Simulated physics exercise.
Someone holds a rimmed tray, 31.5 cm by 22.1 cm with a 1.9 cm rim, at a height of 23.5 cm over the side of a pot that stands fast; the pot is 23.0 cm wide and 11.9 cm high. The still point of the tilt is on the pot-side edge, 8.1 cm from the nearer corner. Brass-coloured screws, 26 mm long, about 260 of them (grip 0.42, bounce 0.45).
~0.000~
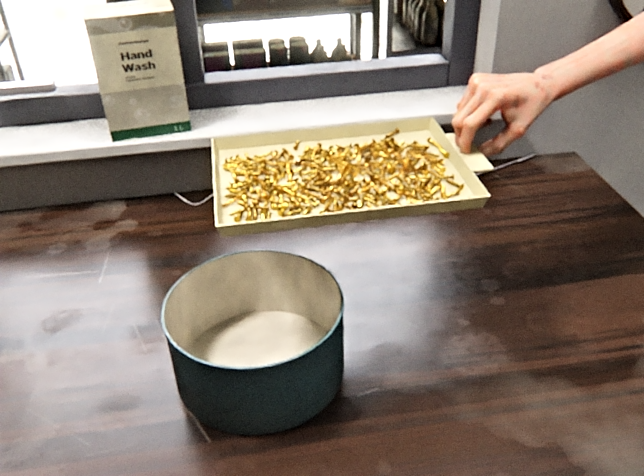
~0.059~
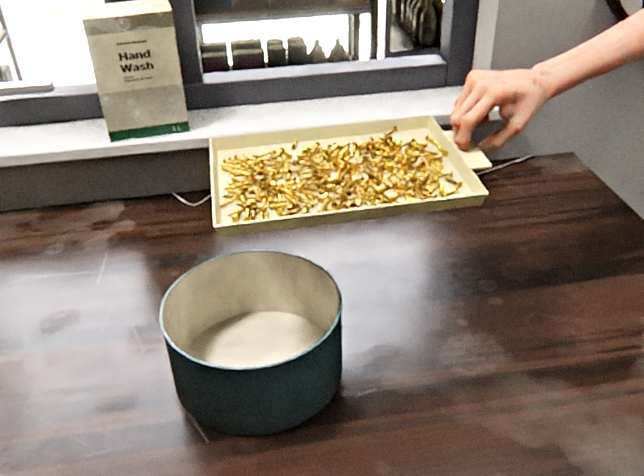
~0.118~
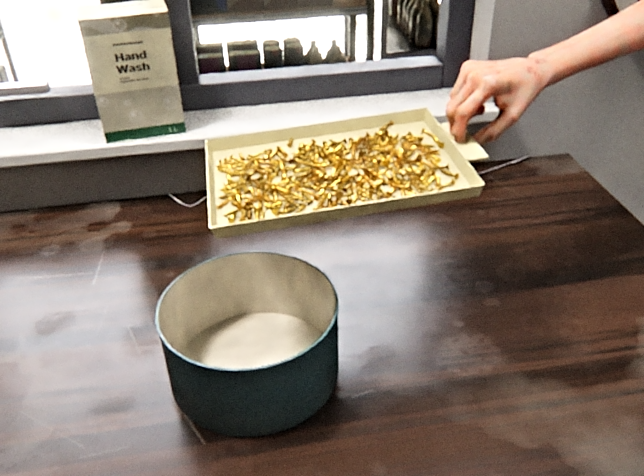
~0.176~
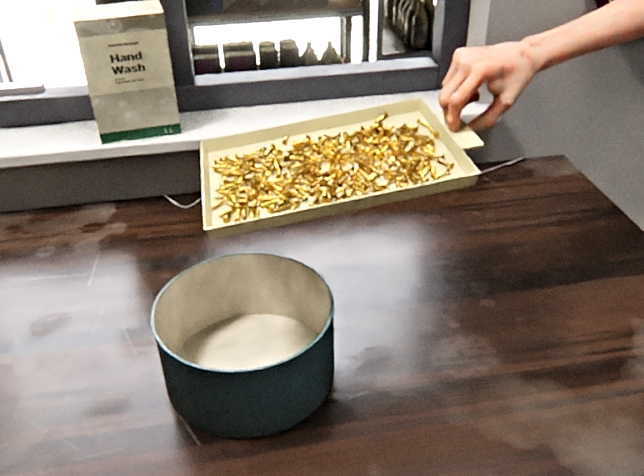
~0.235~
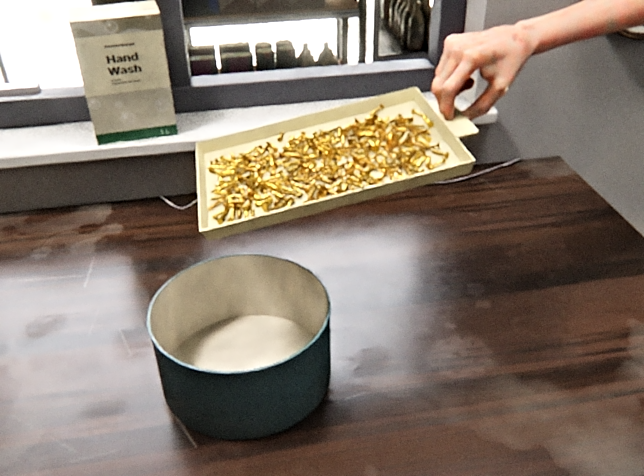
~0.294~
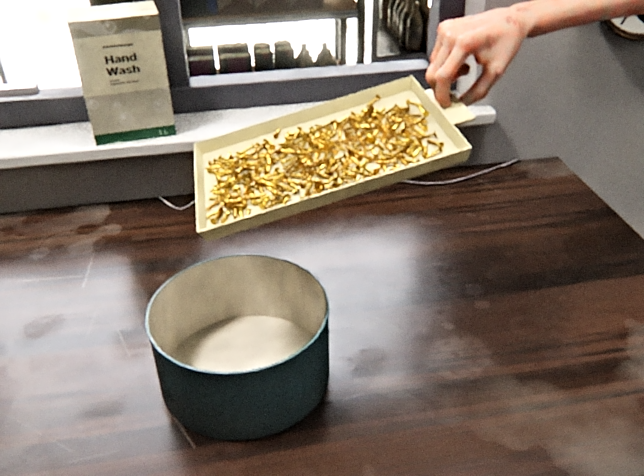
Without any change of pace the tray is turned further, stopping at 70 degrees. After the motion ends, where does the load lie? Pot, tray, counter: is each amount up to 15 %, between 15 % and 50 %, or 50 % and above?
Pot: Between 15 % and 50 %; tray: Between 15 % and 50 %; counter: Between 15 % and 50 %.
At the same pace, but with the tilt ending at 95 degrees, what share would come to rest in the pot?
About 45 in a hundred would end up in the pot.
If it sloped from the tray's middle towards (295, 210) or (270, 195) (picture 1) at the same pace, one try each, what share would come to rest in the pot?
Roughly 95 per cent on the first try and 65 per cent on the second.
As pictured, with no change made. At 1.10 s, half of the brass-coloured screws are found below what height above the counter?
About 26 cm.
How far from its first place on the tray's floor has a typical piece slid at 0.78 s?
It has moved some 8 cm from its start.
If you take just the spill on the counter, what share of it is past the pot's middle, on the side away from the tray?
Share past the middle: Roughly 90 percent.
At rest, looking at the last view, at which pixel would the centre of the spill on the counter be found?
Middle of the spill at rest: Roughly (173, 310).
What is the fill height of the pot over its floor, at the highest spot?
Some 1.5 cm up.
After 0.78 s, tilt 40 degrees; the tray holds 100 %, the pot 0 %.
Then, at 1.10 s, tilt 58 degrees; the tray holds 85 %, the pot 0 %.
After 1.52 s, tilt 70 degrees; the tray holds 60 %, the pot 15 %.
By 3.3 s all is still; pot 30 %, tray 30 %, counter 40 %.
